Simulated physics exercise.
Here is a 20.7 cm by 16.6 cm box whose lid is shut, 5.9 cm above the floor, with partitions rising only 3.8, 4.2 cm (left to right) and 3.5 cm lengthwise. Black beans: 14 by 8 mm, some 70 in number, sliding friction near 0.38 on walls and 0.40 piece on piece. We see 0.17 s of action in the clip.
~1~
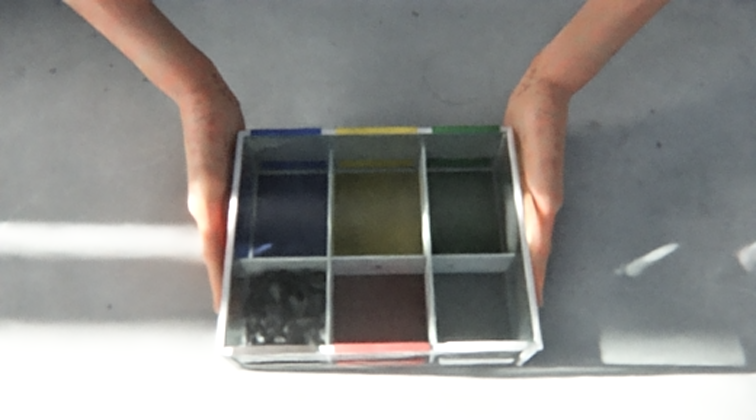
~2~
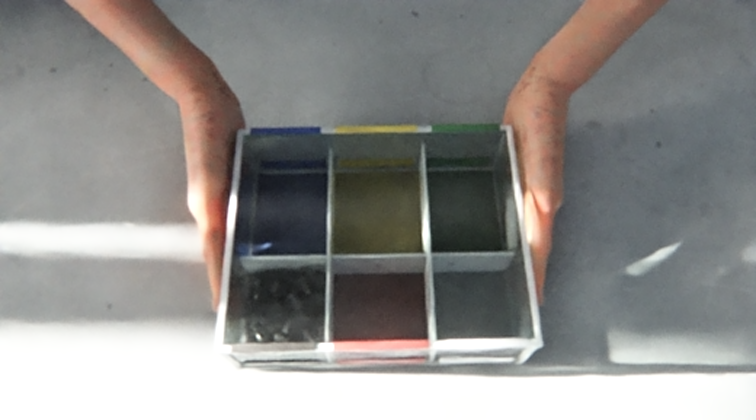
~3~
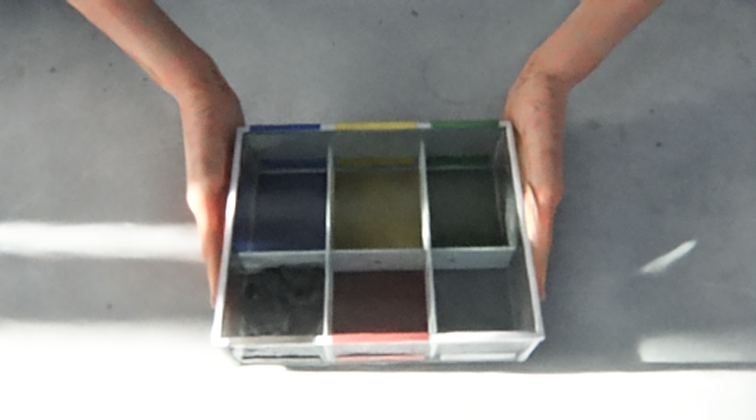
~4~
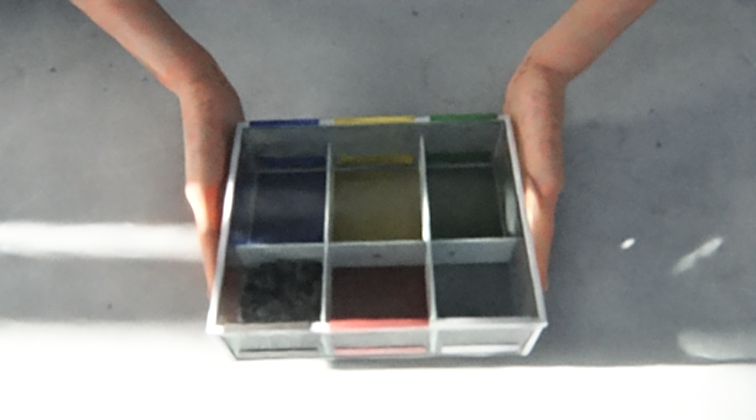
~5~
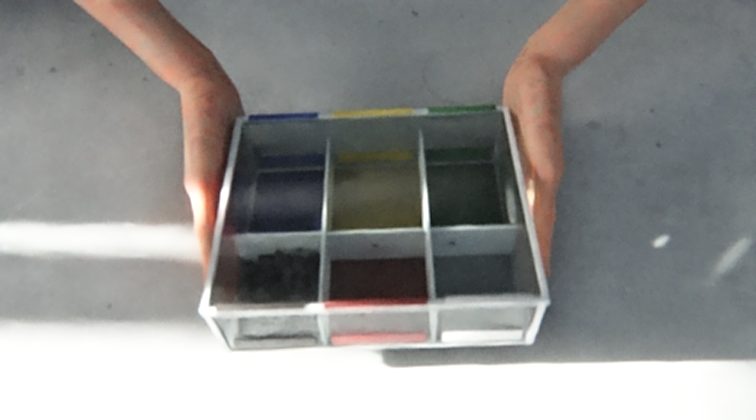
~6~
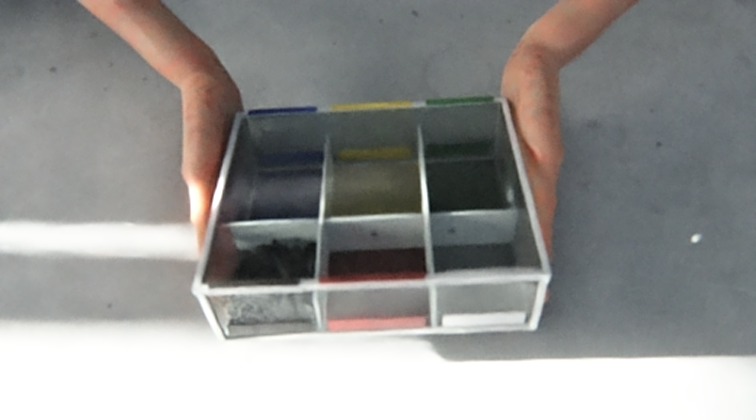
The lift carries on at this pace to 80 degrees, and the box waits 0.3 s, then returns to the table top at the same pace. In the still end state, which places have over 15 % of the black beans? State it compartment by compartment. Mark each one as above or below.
Marked: Red below; blue above; green below; yellow below; white below; black above.
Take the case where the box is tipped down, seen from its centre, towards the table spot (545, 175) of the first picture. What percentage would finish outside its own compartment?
Estimate: Some 50 per cent.
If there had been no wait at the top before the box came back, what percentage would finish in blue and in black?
In per cent: Blue 45; black 55.
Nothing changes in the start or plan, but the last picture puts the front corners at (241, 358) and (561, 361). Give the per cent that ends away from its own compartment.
Something like 30 in a hundred.
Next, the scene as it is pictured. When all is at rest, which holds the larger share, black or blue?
It is the black one.
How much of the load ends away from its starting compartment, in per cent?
45 percent.
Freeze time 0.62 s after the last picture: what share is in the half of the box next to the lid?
I'd put it at some 30 percent.
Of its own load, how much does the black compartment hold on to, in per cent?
That comes out at about 60 percent.
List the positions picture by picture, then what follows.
Box tilt 0 degrees, front corners at (224, 349) and (535, 343); black 100 %, in the first frame.
Box tilt 1 degrees, front corners at (223, 347) and (536, 341), in the second frame.
Box tilt 3 degrees, front corners at (220, 340) and (537, 333), lowest corner left back, in the third frame.
Box tilt 7 degrees, front corners at (215, 328) and (540, 319), lowest corner left back, in the fourth frame.
Box tilt 12 degrees, front corners at (208, 309) and (542, 298), lowest corner left back, in the fifth frame.
Box tilt 18 degrees, front corners at (201, 287) and (543, 272), lowest corner left back; black 100 %, in the sixth frame.
Then, 0.62 s after the last picture, tilt 80 degrees; blue 40 %, black 60 %.
Then, 1.02 s after the last picture, tilt 46 degrees; blue 45 %, black 55 %.
Then, 1.52 s after the last picture, tilt 0 degrees; blue 45 %, black 55 %.
In the end, red 0 %, blue 45 %, green 0 %, yellow 0 %, white 0 %, black 55 %.
